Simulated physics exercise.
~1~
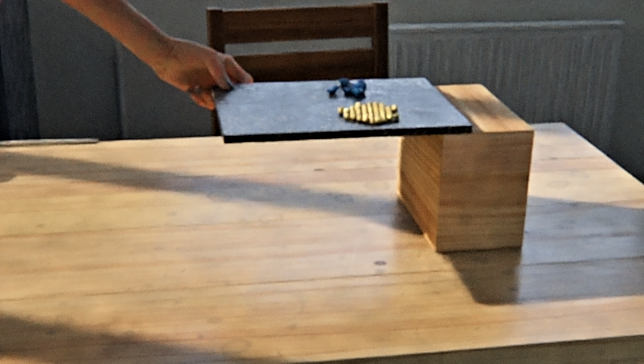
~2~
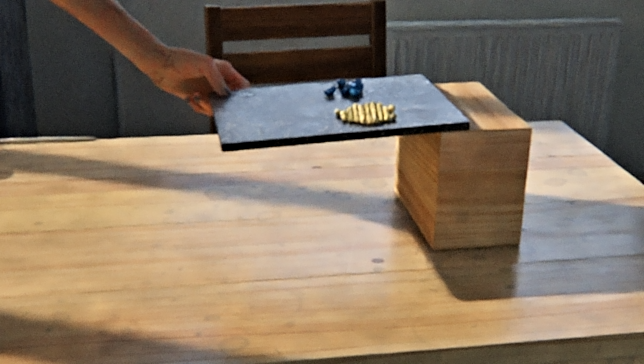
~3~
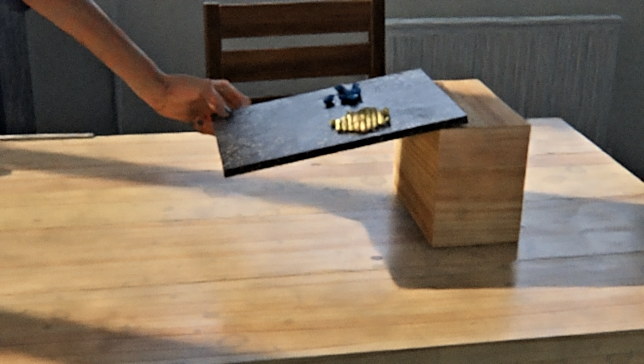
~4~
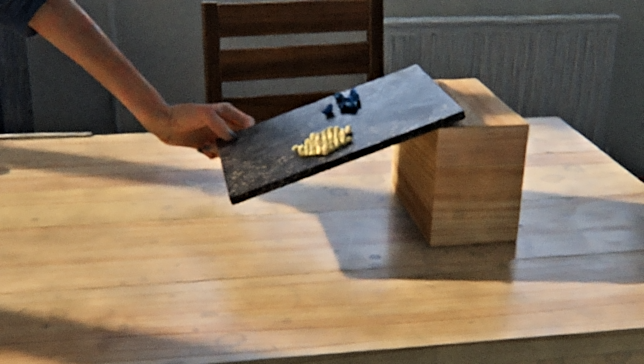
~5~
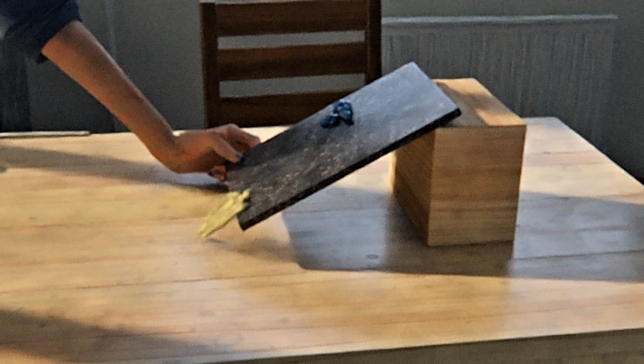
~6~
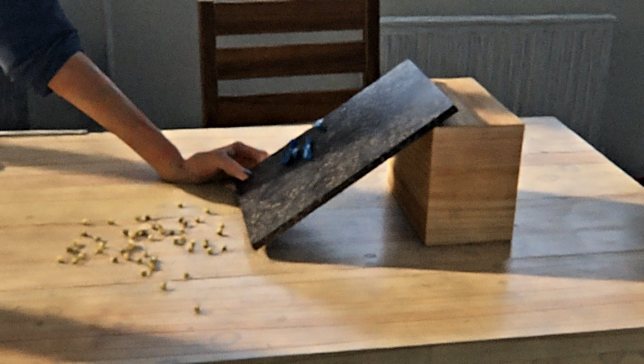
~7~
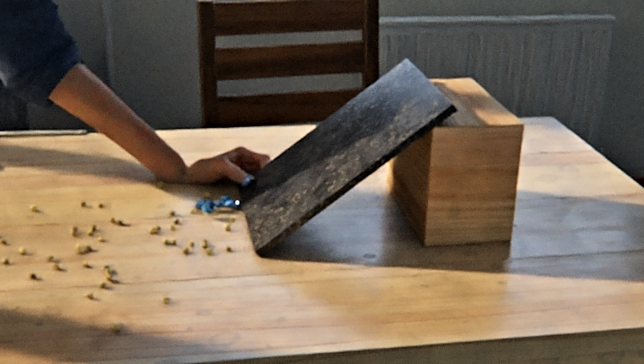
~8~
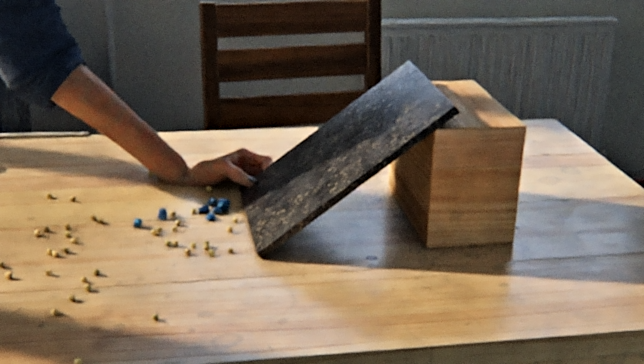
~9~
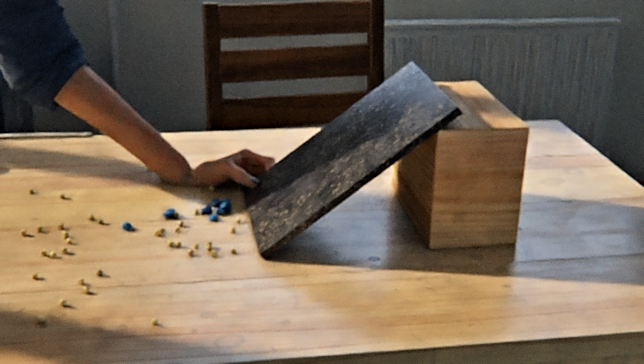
A dark flat board, held at its left end by a hand and resting on a wooden block at its right, carries a yellowish heap in front and a small blue heap behind. The hand lowers its end toward the table, and the board tilts steadily. The yellowish heap slides first, pouring off the low edge and scattering leftward over the tabletop. The blue heap holds on longer, then slides down as the board comes to rest as a steep ramp. At the end the blue pieces lie mostly near its foot, while the yellowish ones are spread farther left.
